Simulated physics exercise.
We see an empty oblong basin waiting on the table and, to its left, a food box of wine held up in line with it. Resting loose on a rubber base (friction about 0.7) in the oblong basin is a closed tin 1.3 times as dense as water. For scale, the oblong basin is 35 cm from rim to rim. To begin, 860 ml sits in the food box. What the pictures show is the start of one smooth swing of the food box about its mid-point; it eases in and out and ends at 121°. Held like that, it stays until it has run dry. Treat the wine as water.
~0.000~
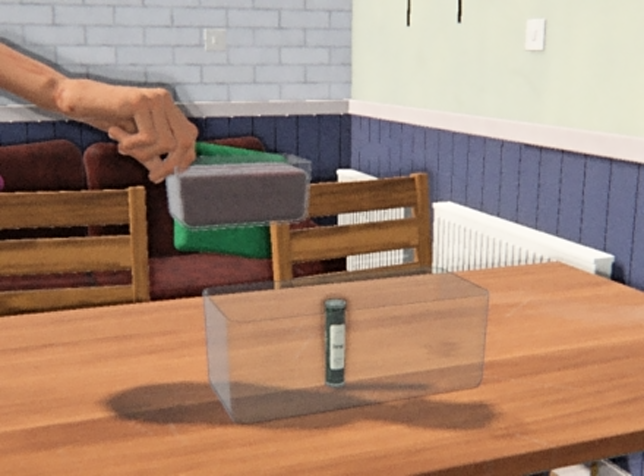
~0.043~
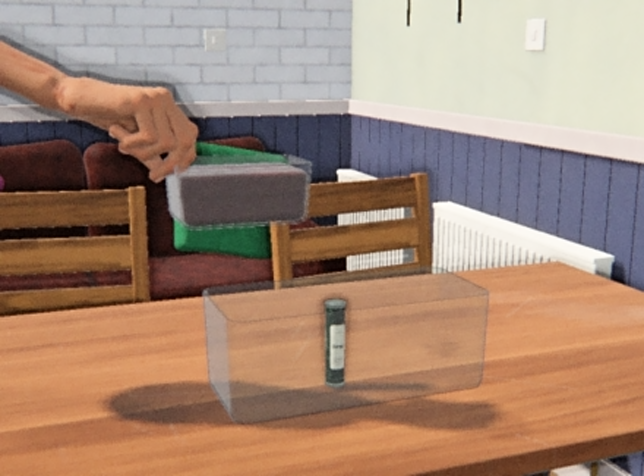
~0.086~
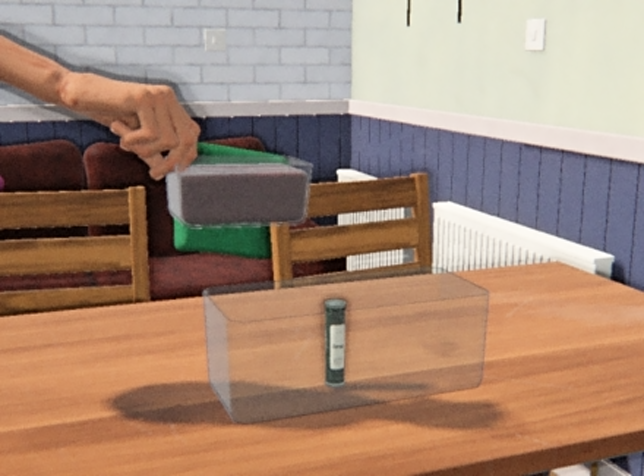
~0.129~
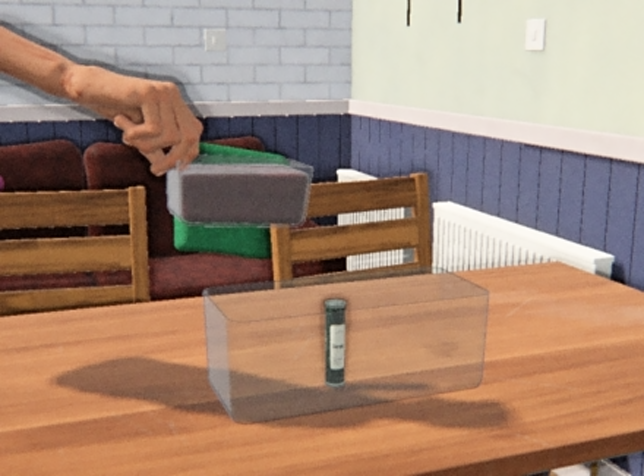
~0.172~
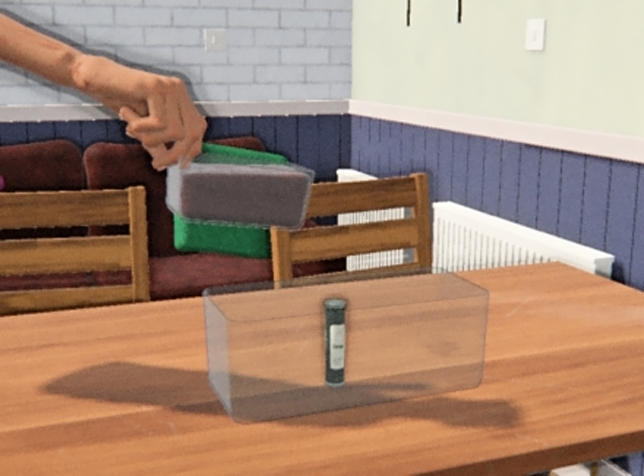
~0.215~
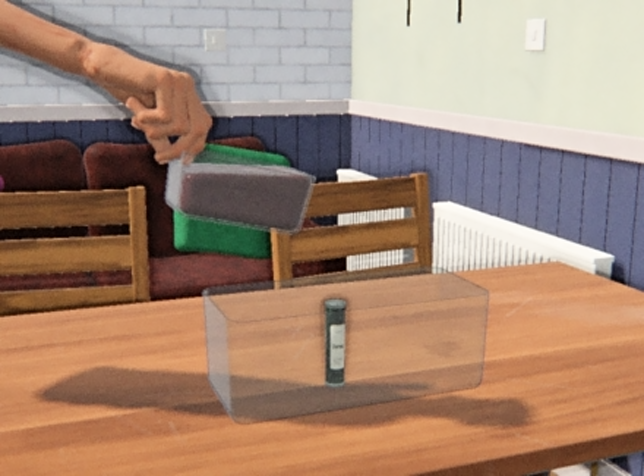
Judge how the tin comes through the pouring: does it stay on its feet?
It stays on its base.
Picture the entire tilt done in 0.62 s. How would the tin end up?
Outcome - the tin stays erect.
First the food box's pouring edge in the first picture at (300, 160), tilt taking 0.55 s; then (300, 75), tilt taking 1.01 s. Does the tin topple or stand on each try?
Trial 1 - tin tips; trial 2 - tin stays standing.
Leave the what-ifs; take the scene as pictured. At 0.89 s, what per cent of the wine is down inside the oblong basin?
About 90 %.
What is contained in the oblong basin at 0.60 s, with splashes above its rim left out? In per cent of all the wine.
About 28%.
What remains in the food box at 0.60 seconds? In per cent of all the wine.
Around 28 in a hundred.
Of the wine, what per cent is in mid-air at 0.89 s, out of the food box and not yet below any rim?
4 per cent or so.
After 0.60 s the tilt is 79° and 28 per cent is still to pour; the tin stands where it began.
After 0.89 s the tilt is 117° and 2 per cent is still to pour; the tin stands where it began.
After 1.19 s the tilt is 121° and 0 per cent is still to pour; the tin stands where it began.
After 1.51 s the tilt is 121° and 0 per cent is still to pour; the tin stands where it began.
In the end the tin stands where it began.
